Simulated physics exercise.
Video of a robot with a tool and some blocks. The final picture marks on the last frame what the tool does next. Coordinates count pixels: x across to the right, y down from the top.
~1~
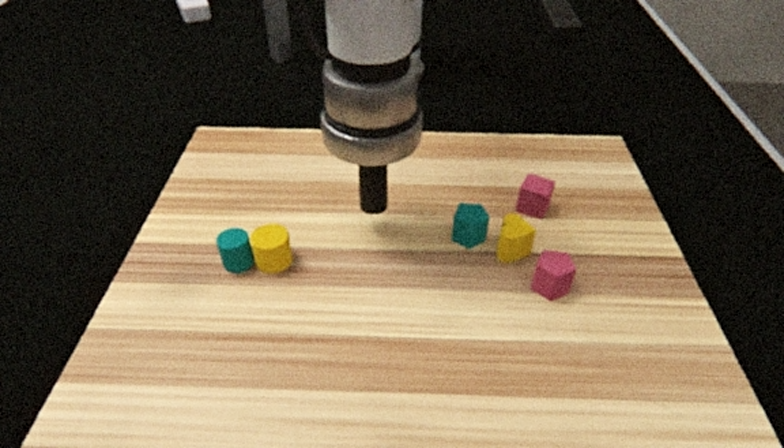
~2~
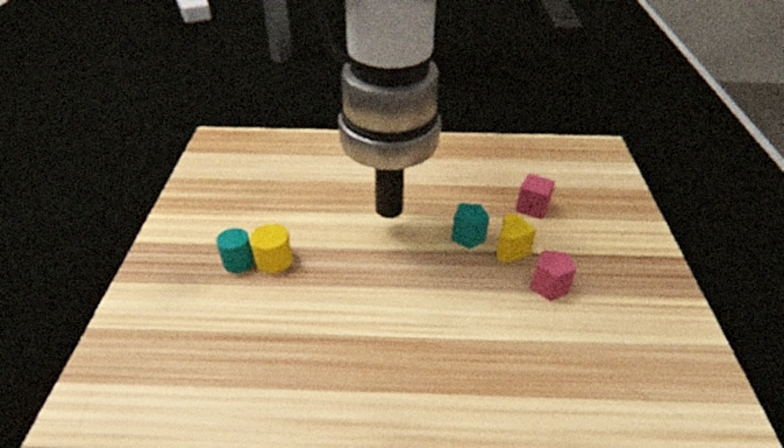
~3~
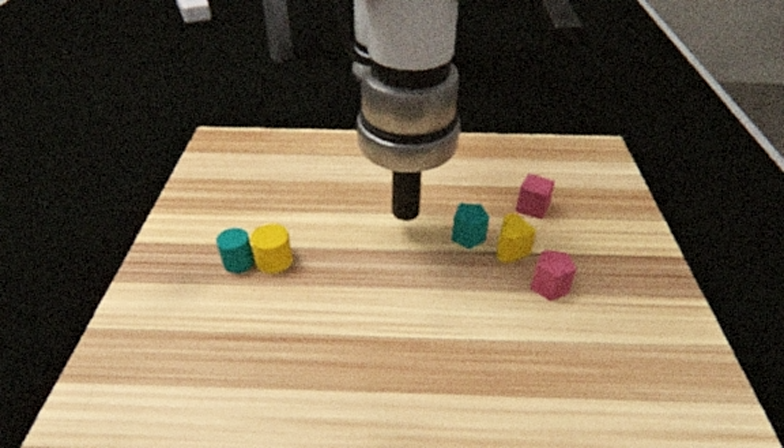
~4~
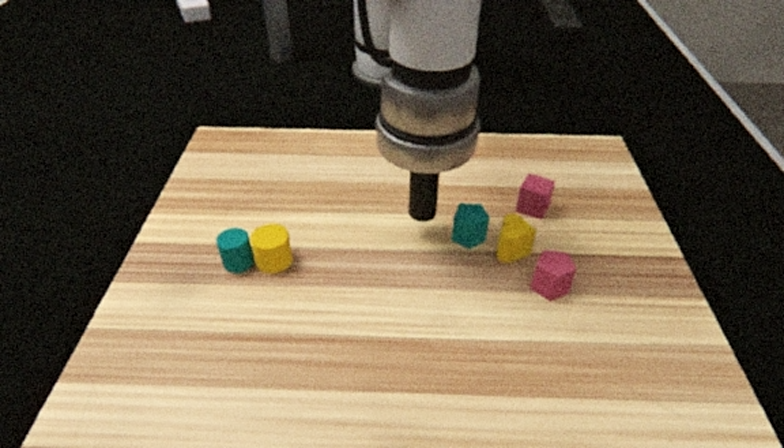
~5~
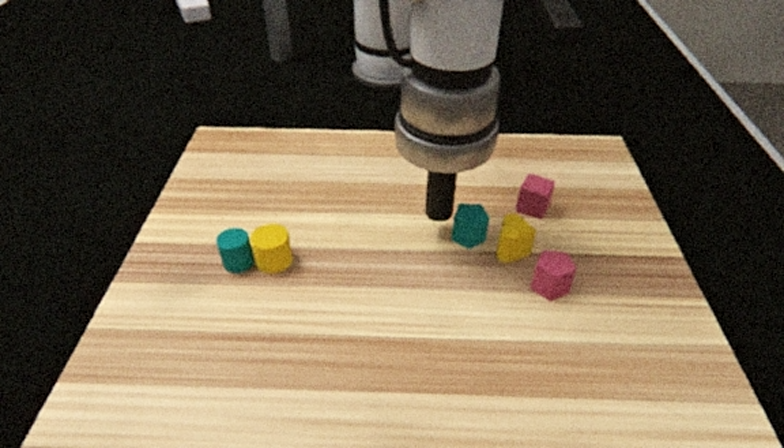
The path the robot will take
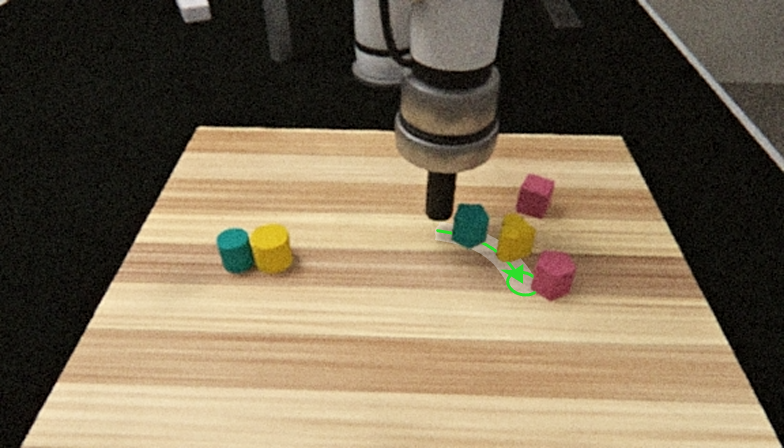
On a striped wooden board, a robot arm moving its dark-tipped tool slowly right toward a teal block, the blocks staying still.
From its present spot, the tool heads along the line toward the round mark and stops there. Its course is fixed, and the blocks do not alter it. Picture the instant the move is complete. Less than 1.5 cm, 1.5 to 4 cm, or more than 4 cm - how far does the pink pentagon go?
The pink pentagon moves under 1.5 cm.
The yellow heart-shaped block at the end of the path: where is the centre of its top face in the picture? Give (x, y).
Around pixel (572, 238).
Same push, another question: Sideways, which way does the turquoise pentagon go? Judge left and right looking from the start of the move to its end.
It will end up to the left.
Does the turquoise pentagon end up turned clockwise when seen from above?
I'd say no.
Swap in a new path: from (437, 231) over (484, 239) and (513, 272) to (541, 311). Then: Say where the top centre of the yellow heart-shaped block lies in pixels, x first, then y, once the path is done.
I expect it at (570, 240).
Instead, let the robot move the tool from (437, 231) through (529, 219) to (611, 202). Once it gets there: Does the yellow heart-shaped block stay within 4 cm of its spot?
I expect so.
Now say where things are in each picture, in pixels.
The first picture shows lower end of the tool (374, 207), tops of blocks, turquoise pentagon (472, 213), yellow heart-shaped block (516, 226), pink four-sided block (538, 184), pink pentagon (556, 262).
The second picture shows tool (389, 210), blocks as before.
The third picture shows tool (406, 212), blocks as before.
The fourth picture shows tool (422, 213), blocks as before.
The fifth picture shows tool (439, 213), turquoise pentagon (472, 213), yellow heart-shaped block (516, 226), pink four-sided block (538, 184), pink pentagon (556, 262).
The drawn path runs from (437, 231) over (473, 239) and (503, 257) to (523, 283).
The first path, step by step. One third of the way, tool (476, 221); turquoise pentagon (507, 218), turned 10° anticlockwise; yellow heart-shaped block (534, 229), turned 25° clockwise.
Two thirds of the way, tool (507, 239); turquoise pentagon (537, 229), turned 30° anticlockwise; yellow heart-shaped block (567, 237).
At the end, tool (527, 265); turquoise pentagon (541, 231), turned 40° anticlockwise; yellow heart-shaped block (572, 238); pink four-sided block not moved; pink pentagon (562, 266), turned 15° anticlockwise.
